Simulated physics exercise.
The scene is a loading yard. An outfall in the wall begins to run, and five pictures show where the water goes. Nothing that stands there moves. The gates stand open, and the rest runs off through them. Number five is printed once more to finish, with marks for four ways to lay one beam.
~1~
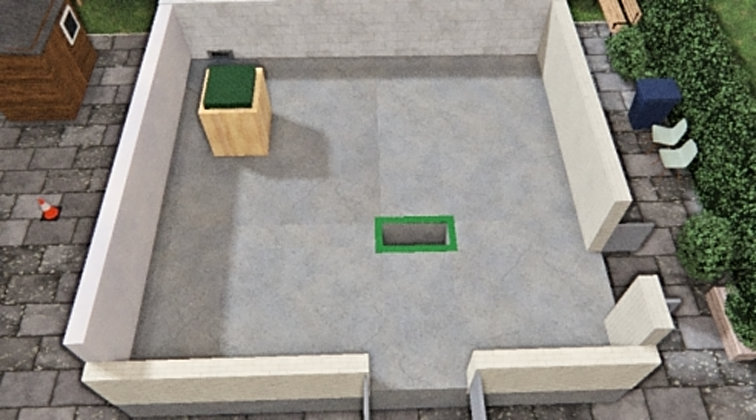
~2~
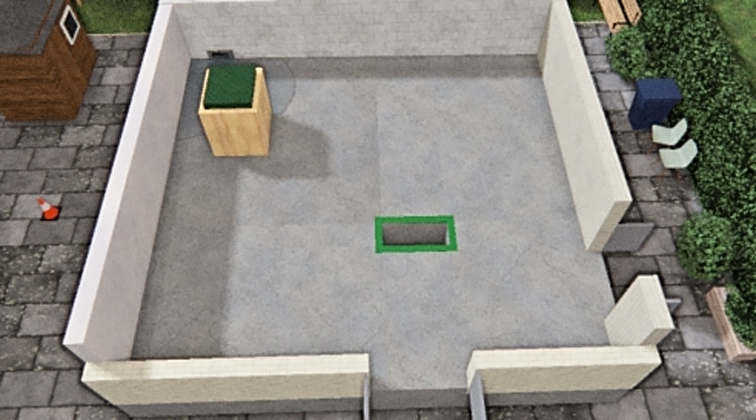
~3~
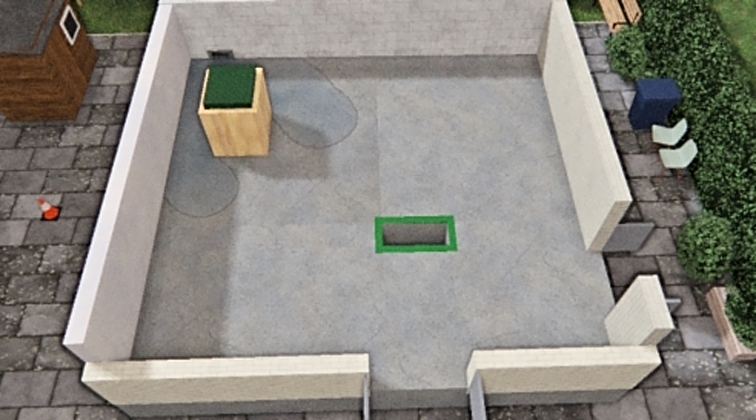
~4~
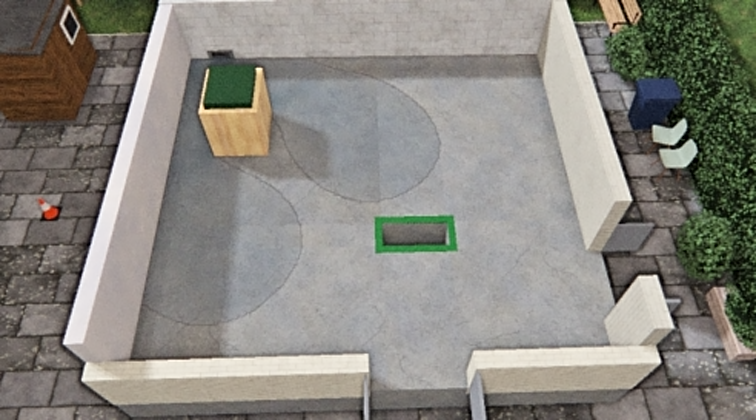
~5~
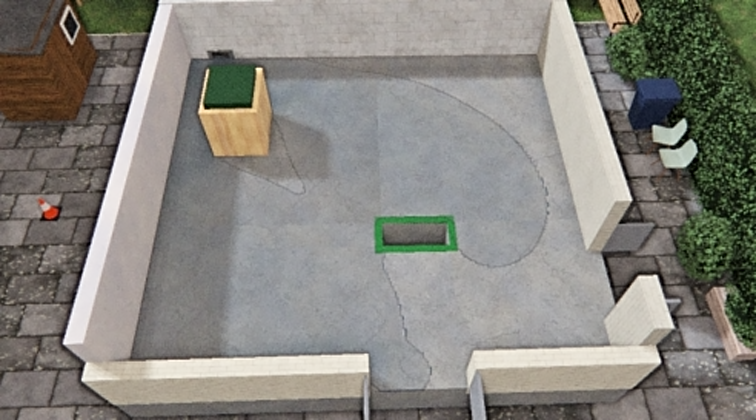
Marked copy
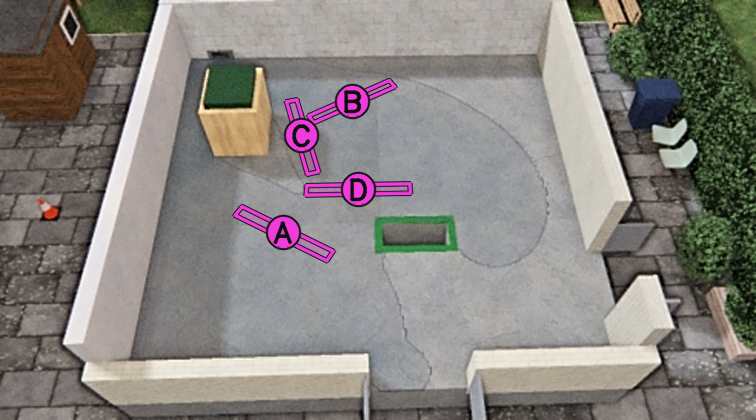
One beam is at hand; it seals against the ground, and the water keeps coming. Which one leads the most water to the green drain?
Use place A.
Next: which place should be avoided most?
The answer is D.
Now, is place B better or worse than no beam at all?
Worse.
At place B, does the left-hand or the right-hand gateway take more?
The right gate.
On the marked copy, A from (238, 210) to (330, 255); B from (311, 119) to (392, 83); C from (291, 100) to (313, 173); D from (306, 190) to (410, 188).
Choosing A, about 17 % of the stream runs into the green drain, about 83 % out by the gates.
Choosing B, about 11 % of the stream runs into the green drain, about 89 % out by the gates.
Choosing C, about 9 % of the stream runs into the green drain, about 91 % out by the gates.
Choosing D, about 3 % of the stream runs into the green drain, about 97 % out by the gates.
